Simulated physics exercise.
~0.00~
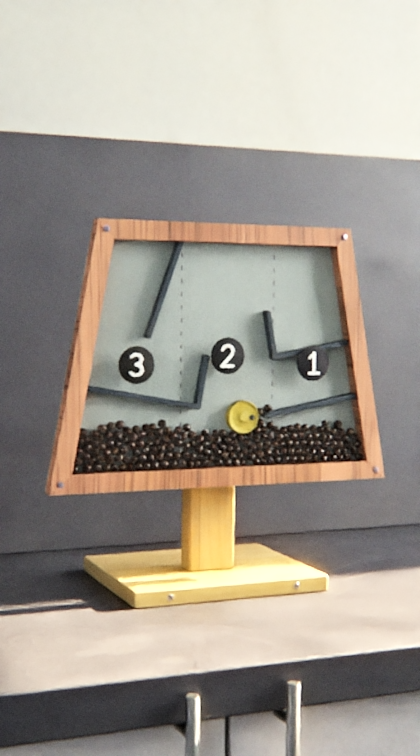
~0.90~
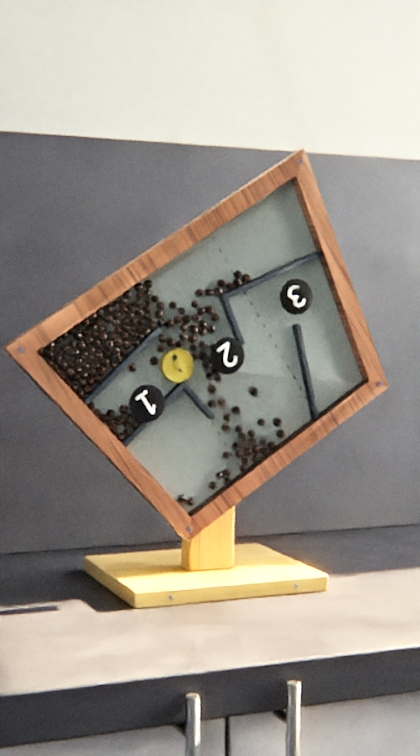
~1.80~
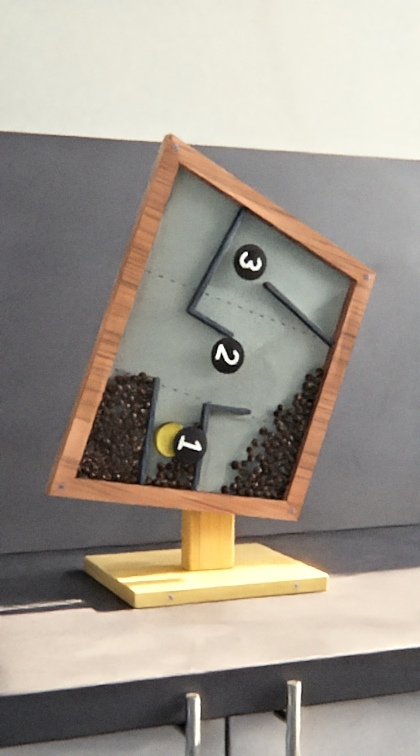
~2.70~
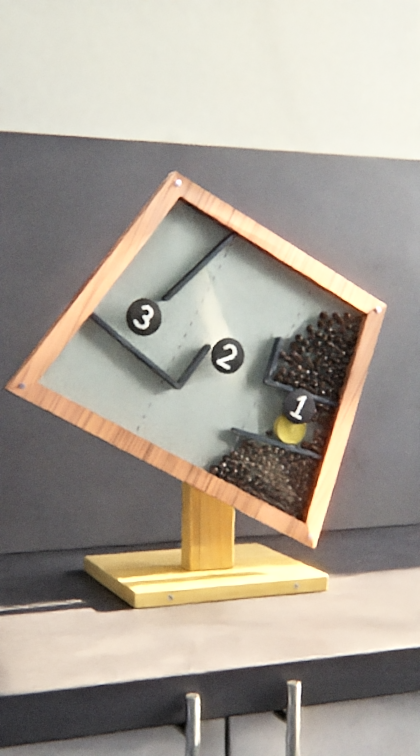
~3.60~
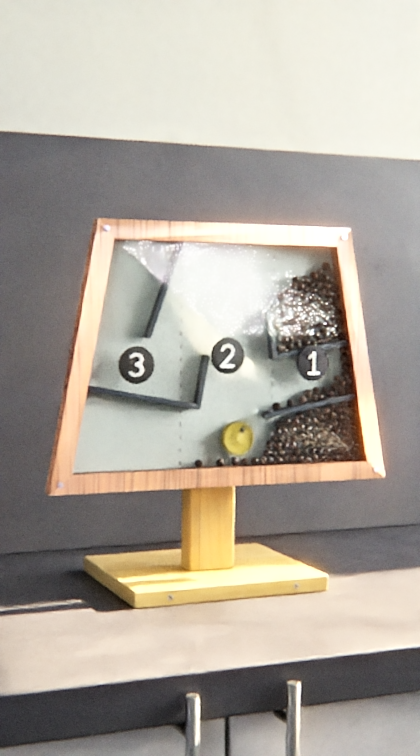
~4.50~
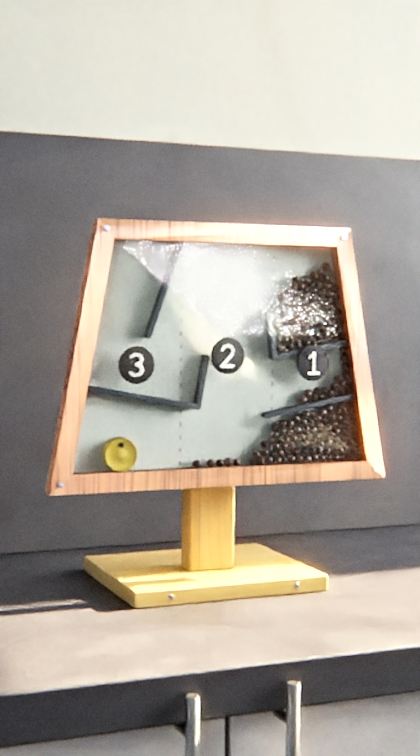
The footage shows a wood-framed case of dark beads and a yellow disc on a yellow stand turning clockwise until steeply tipped, then swinging back level; the beads spill across inner ledges and end heaped mostly at right, while the disc travels to rest at lower left.
